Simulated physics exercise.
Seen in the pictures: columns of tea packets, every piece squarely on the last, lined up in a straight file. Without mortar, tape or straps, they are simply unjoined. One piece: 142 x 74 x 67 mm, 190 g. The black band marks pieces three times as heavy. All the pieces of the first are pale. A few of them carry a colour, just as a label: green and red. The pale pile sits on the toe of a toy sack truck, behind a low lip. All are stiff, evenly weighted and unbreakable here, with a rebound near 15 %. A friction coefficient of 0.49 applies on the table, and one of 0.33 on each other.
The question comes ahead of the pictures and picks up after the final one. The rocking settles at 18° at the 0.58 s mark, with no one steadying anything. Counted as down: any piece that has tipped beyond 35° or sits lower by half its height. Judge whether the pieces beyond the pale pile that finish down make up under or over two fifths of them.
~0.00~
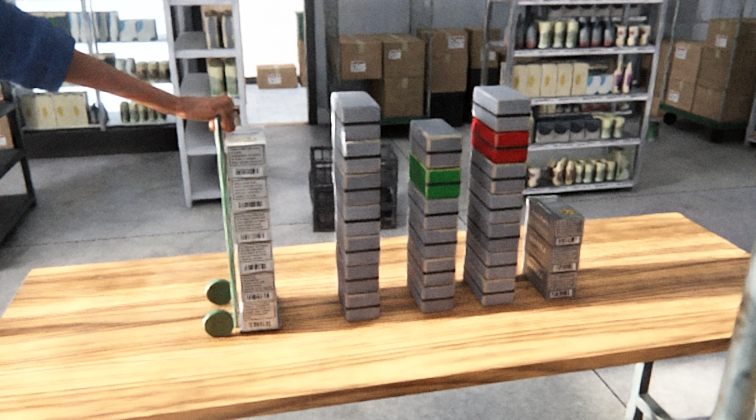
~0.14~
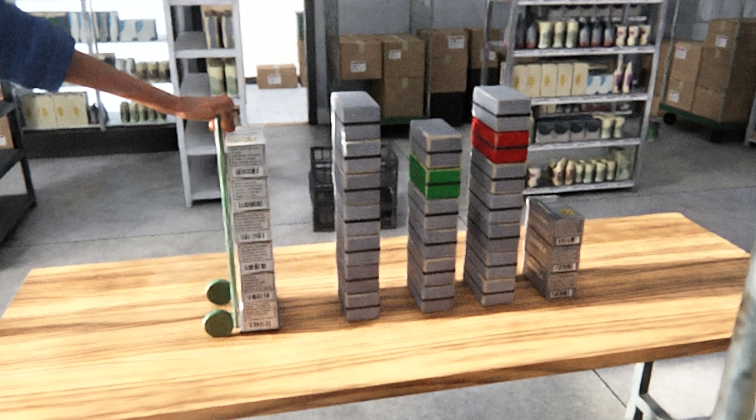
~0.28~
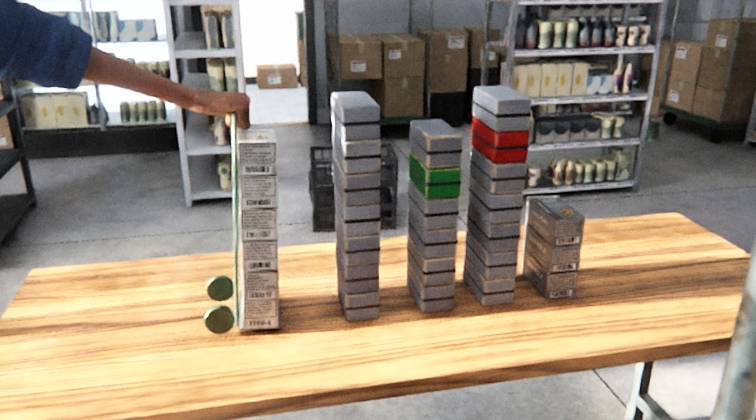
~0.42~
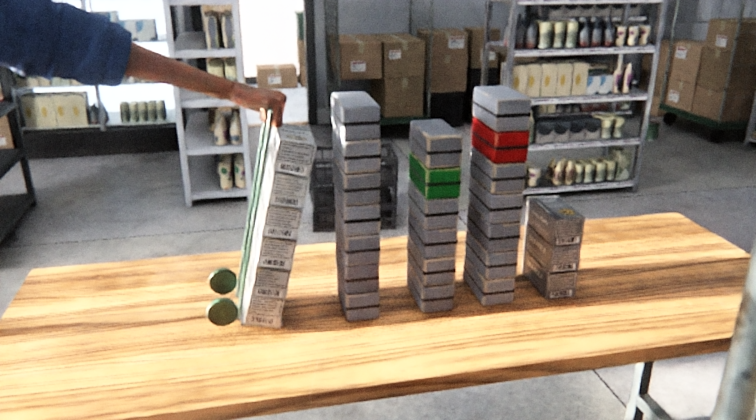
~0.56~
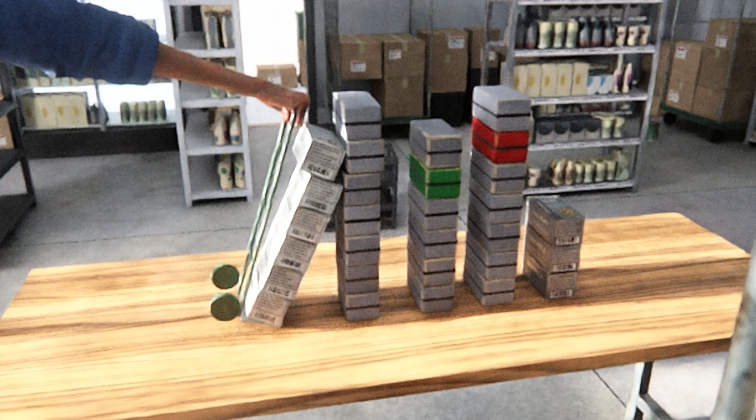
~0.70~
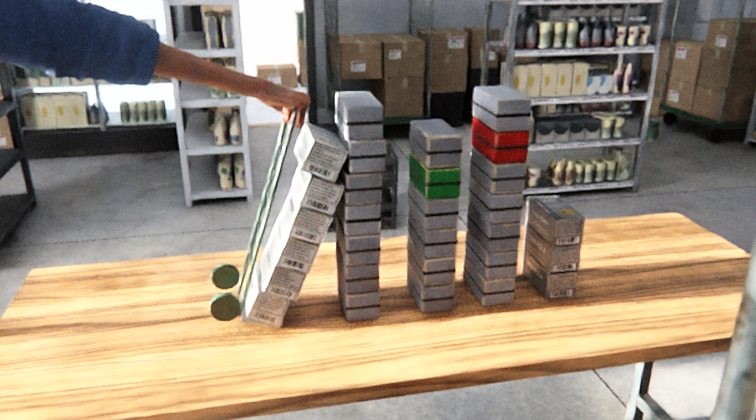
Under.
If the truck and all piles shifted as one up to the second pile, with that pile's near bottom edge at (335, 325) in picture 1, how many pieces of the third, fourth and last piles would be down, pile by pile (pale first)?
After that shift, the third pile would have 0 down, the fourth 0 and the last 0.
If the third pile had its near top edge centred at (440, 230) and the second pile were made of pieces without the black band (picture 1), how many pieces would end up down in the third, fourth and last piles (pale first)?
Result: Third pile 0, fourth pile 6, last pile 3.
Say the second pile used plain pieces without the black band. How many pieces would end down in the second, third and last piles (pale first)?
Down per pile - second: 7, third: 5, last: 2.
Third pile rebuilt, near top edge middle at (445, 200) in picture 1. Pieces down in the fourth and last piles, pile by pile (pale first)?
You'd get fourth 0 and last 0.
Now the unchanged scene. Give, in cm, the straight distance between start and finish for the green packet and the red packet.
Green: 0 cm, red: 0 cm.
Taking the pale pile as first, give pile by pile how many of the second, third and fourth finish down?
For the second pile 0, for the third pile 0, for the fourth pile 0.
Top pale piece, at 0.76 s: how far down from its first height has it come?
2 cm.
After 0.76 s, 0 of the pale pile down; none of the 23 other packets down, 1 disturbed.
At rest (1.6 s), 0 of the pale pile down; none of the 23 other packets down, 1 disturbed; green packet unmoved; red packet unmoved. That is 0 per cent. As the last picture would show them, middles, green packet near (434, 173), red packet near (499, 139).
